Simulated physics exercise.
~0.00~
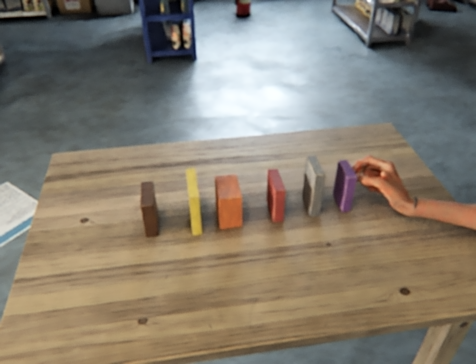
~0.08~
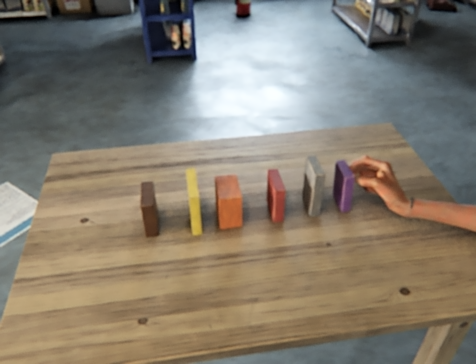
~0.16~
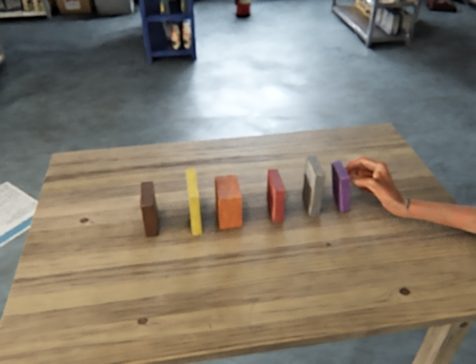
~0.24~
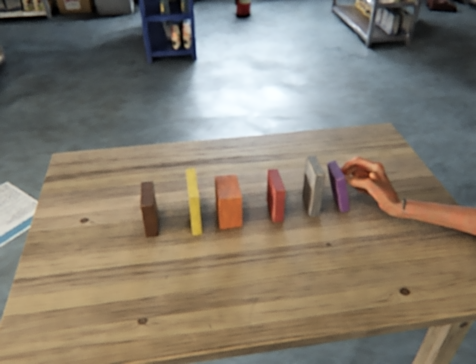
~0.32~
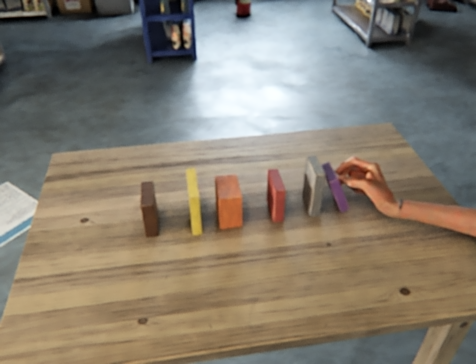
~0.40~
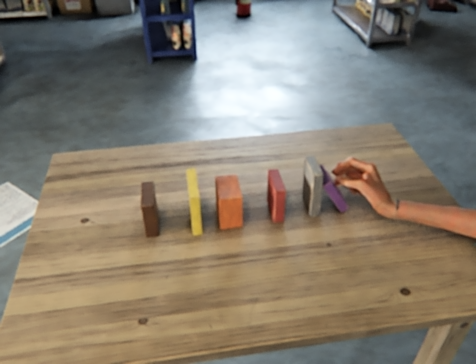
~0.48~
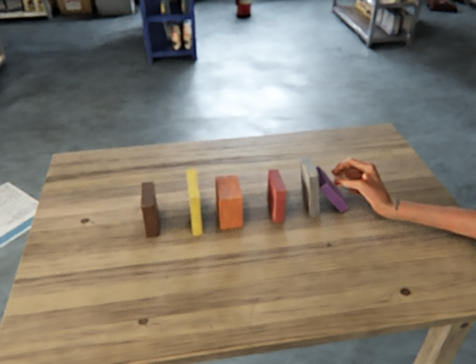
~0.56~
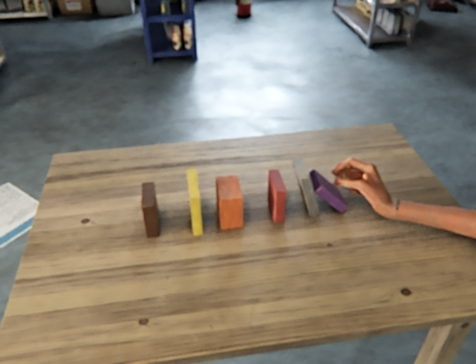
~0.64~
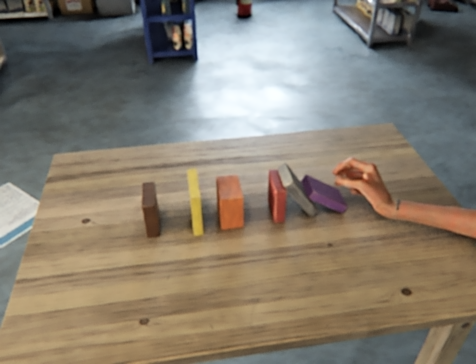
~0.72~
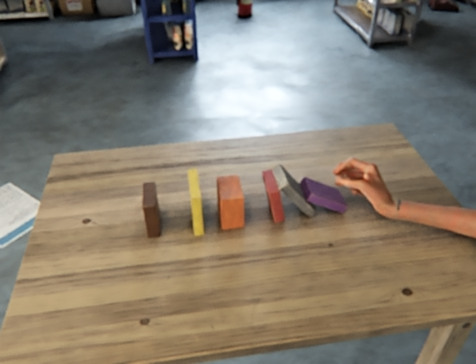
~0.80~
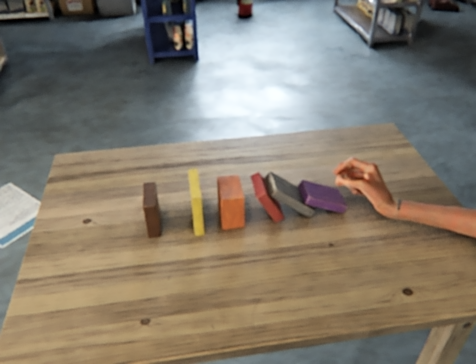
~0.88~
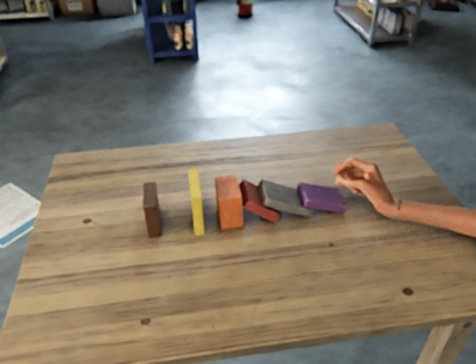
Purple block tipped by a hand topples left into a grey board, which knocks a red block against the still-standing orange one.
